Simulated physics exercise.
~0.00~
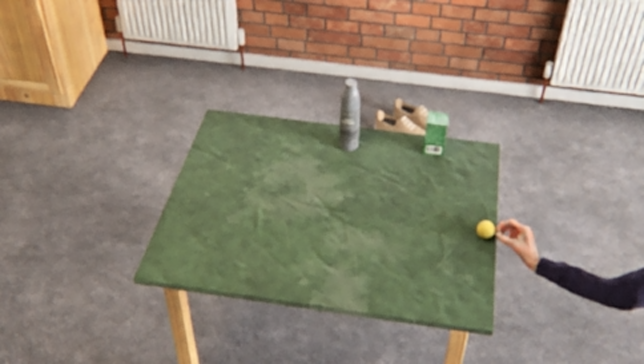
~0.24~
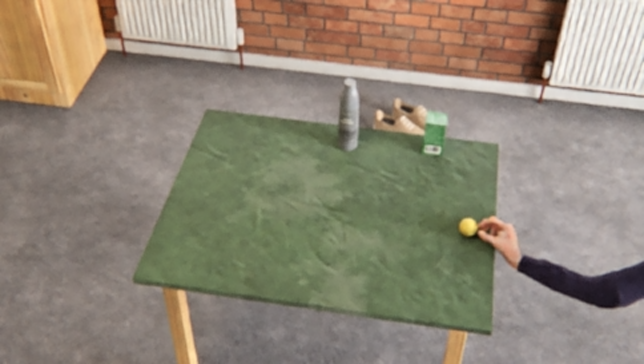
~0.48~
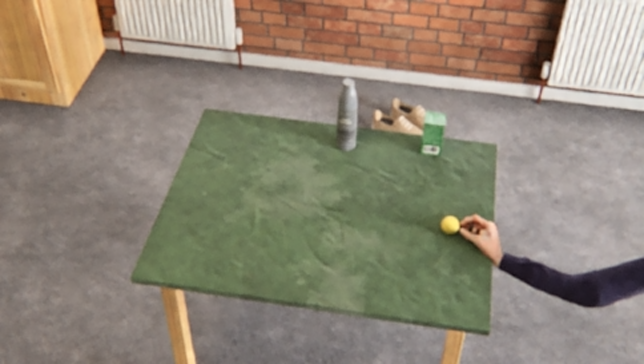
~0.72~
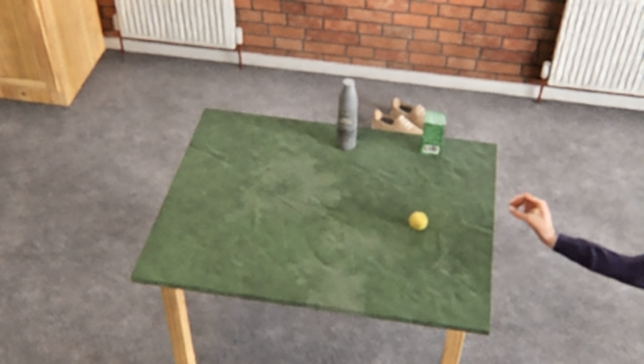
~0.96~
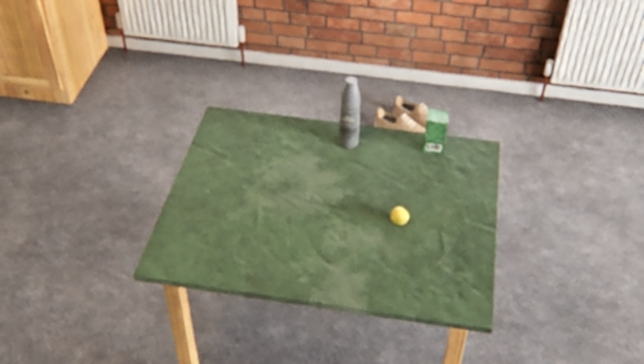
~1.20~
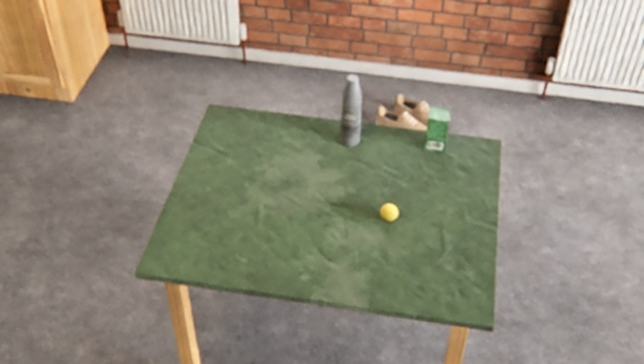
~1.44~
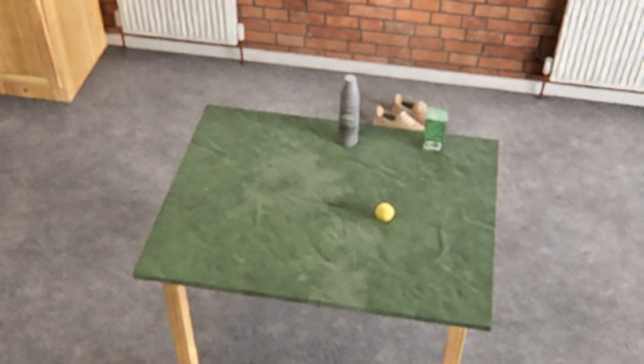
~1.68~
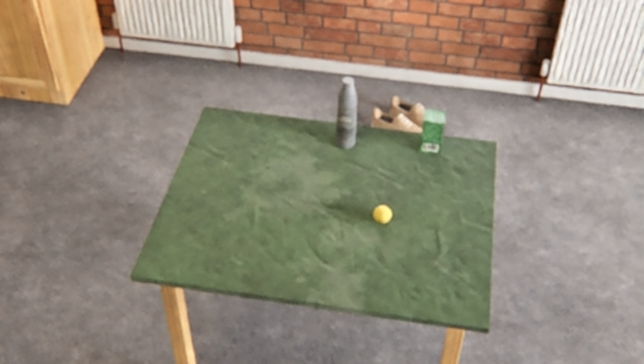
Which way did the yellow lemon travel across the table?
The yellow lemon moved to the left, away from the right edge of the table.
